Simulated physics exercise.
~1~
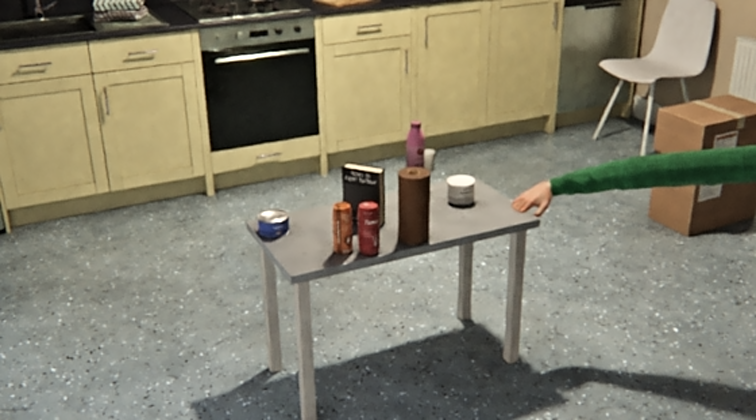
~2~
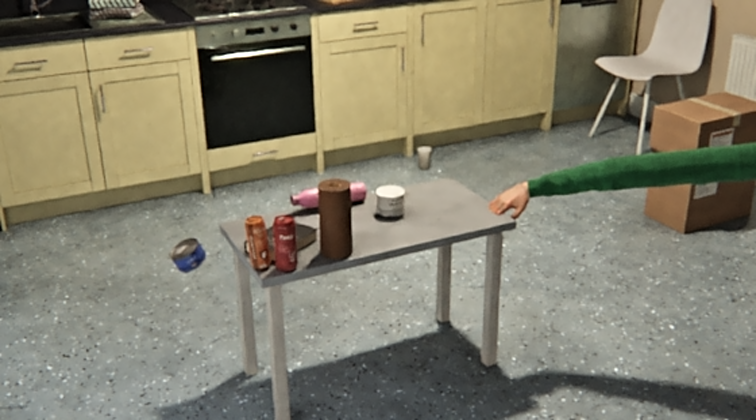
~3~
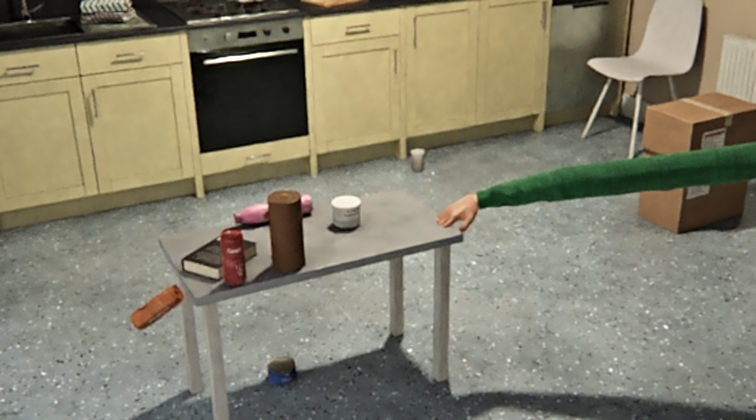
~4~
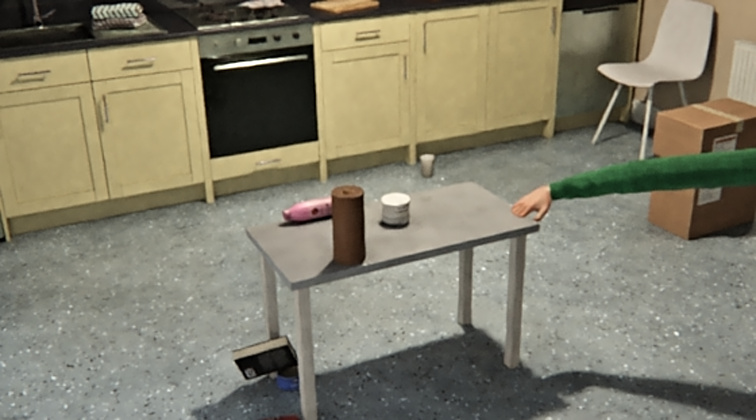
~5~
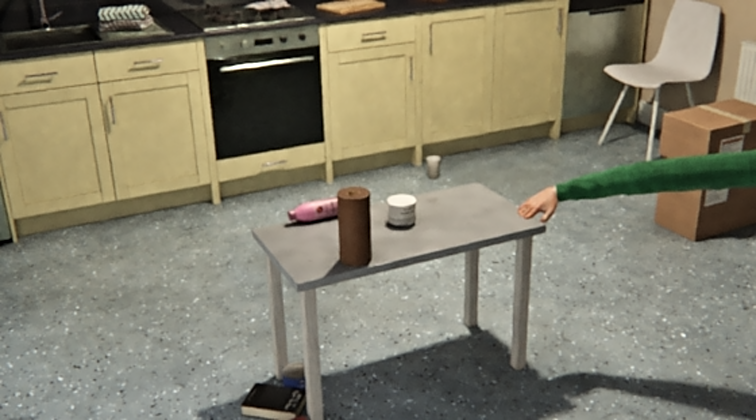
To begin with, a hand in a green sleeve rests on the right end of a grey kitchen table holding a brown roll, a pink bottle, a black book, two cans and two tubs. The table shifts left, the blue tub drops off the left end, and the bottle and book topple. As the table moves further left, the orange can tips over that same end. The table then returns right, and the book and red can go off too. Finally the brown roll and white tub still stand, the bottle lies beside them, and the book and blue tub rest on the floor.
